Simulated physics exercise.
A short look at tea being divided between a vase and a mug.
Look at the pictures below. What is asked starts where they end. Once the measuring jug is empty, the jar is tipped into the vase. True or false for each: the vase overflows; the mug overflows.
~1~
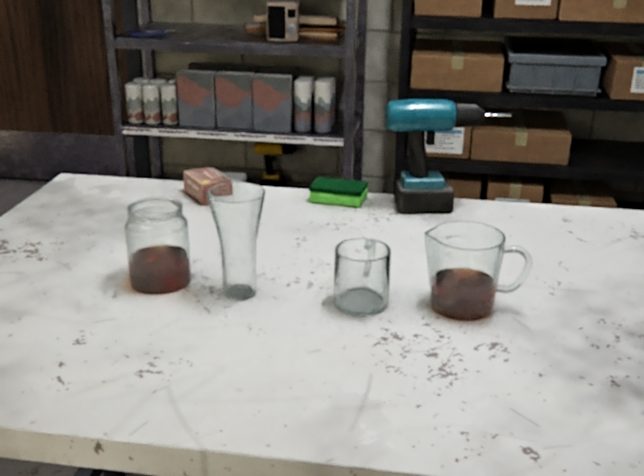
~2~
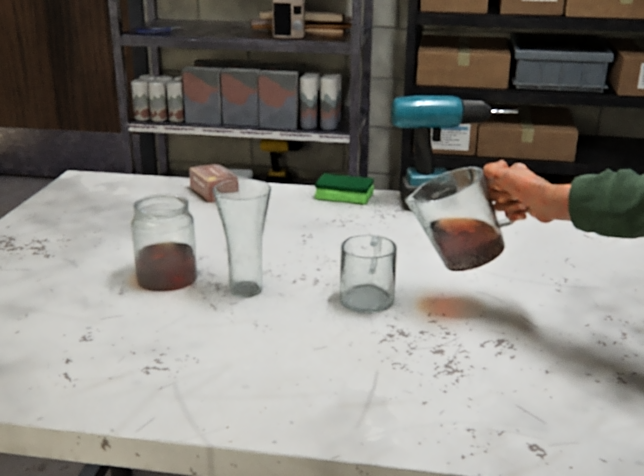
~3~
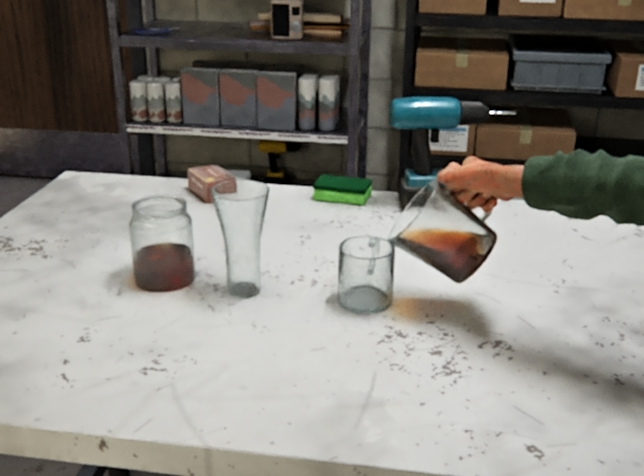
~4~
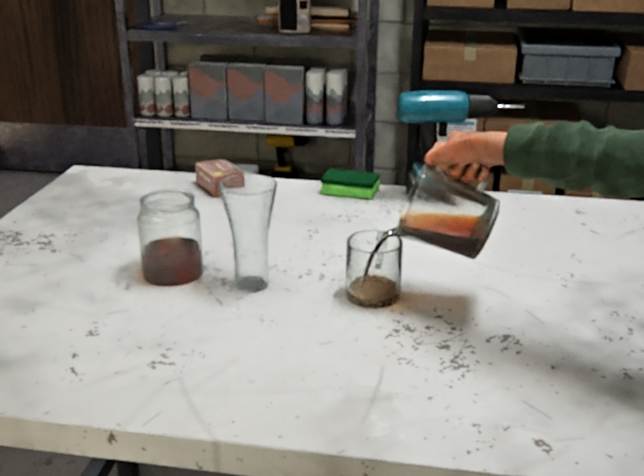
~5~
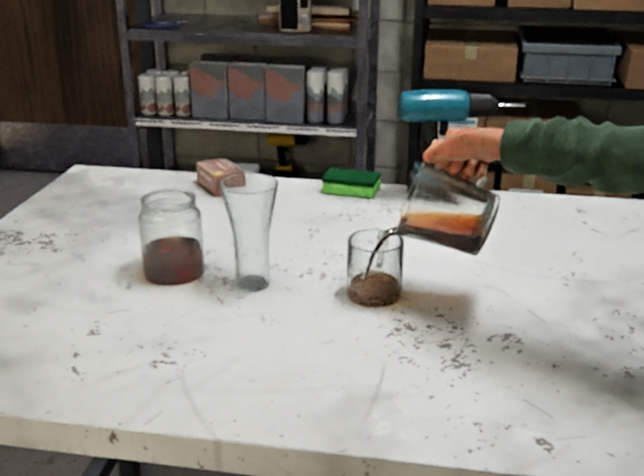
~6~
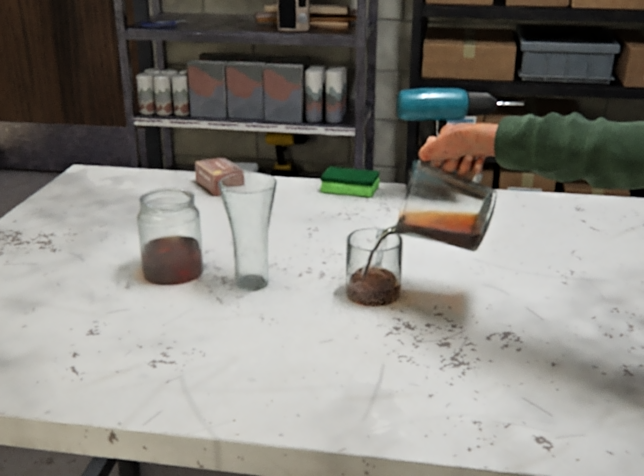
Checking each: The vase overflowing is false; the mug overflowing is false.
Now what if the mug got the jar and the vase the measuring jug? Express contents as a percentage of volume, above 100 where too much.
Respectively 60 and 50 percent.
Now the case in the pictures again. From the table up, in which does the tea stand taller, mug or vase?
The level ends up higher in the vase.
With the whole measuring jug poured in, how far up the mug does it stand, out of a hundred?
I'd guess some 60 per cent.
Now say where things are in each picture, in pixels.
The first frame shows at the start; measuring jug (465, 269) about a third full; jar (158, 242) about a third full; mug (362, 275) empty; vase (238, 242) empty.
In the second frame, a hand has the measuring jug; measuring jug (460, 219) tipped 25° with all of its load; mug (368, 272) empty.
In the third frame, the measuring jug is tipped; measuring jug (443, 232) tipped 55° with all of its load; mug (366, 273) empty.
In the fourth frame, the stream is running; measuring jug (446, 213) tipped 70° with nearly all of its load; mug nearly empty, surface at (373, 288).
In the fifth frame, the stream is running; measuring jug (446, 210) tipped 70° with about three quarters of its load; vase (251, 233) empty.
In the sixth frame, the stream is running; measuring jug (444, 207) tipped 75° with about two thirds of its load; jar about a third full, surface at (171, 247); mug about a quarter full, surface at (374, 280); vase (250, 233) empty.
Shortly, the mug is about a third full.
Then, the mug is about two thirds full.
At the finish, the vase is about three quarters full; the mug is about two thirds full.
